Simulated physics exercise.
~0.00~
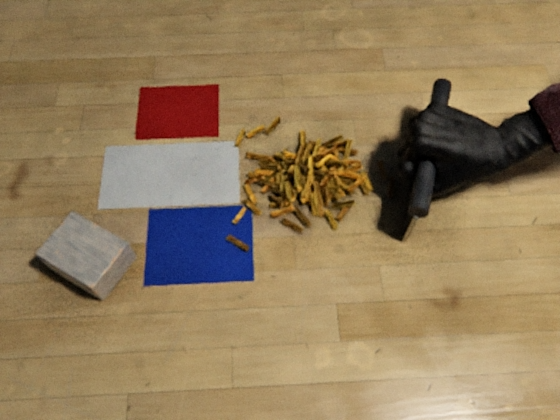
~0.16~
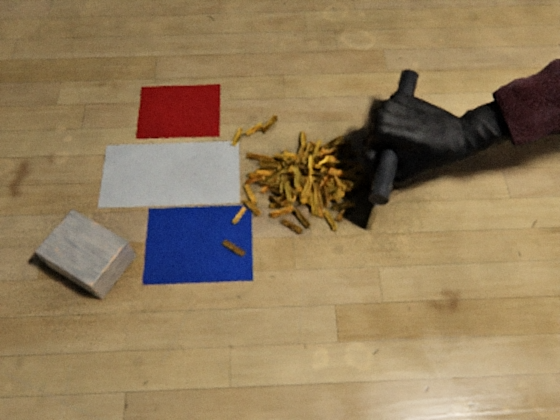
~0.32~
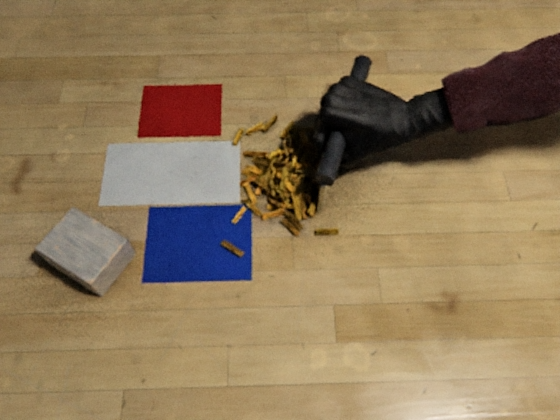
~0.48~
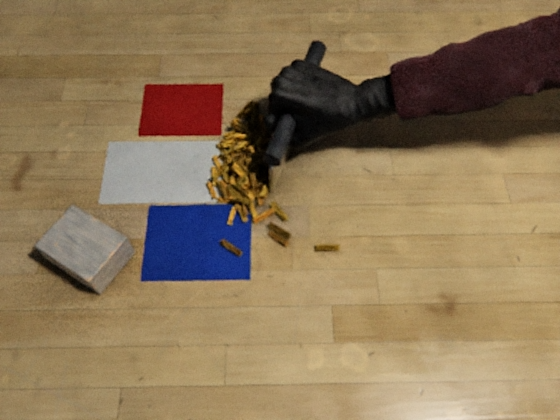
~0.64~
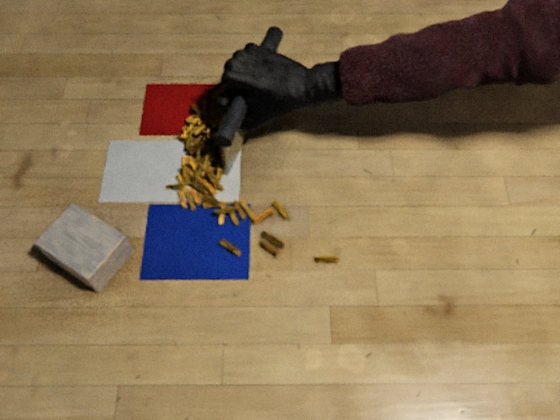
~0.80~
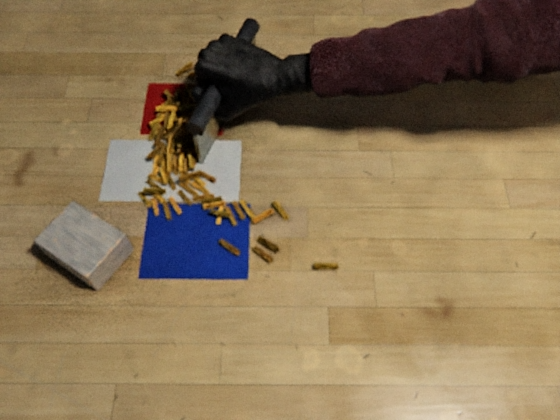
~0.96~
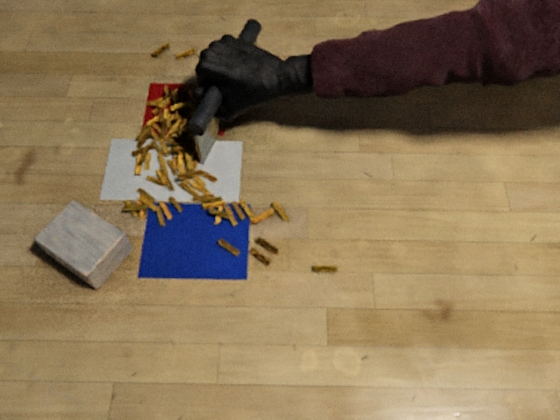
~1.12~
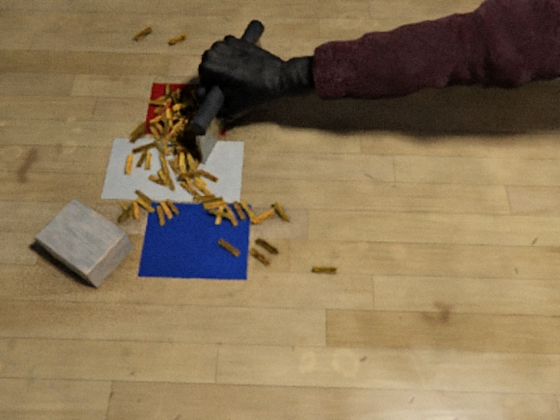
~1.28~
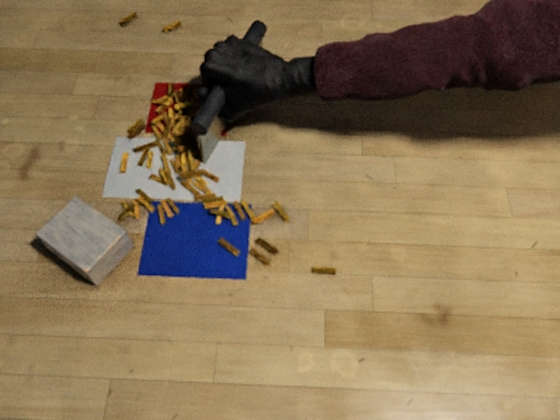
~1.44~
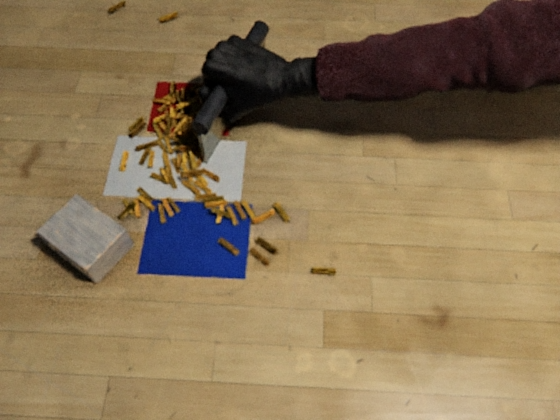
On a wooden floor, a gloved hand scraping dry pasta leftward over coloured mats, stopping with pieces scattered mostly across red and white.
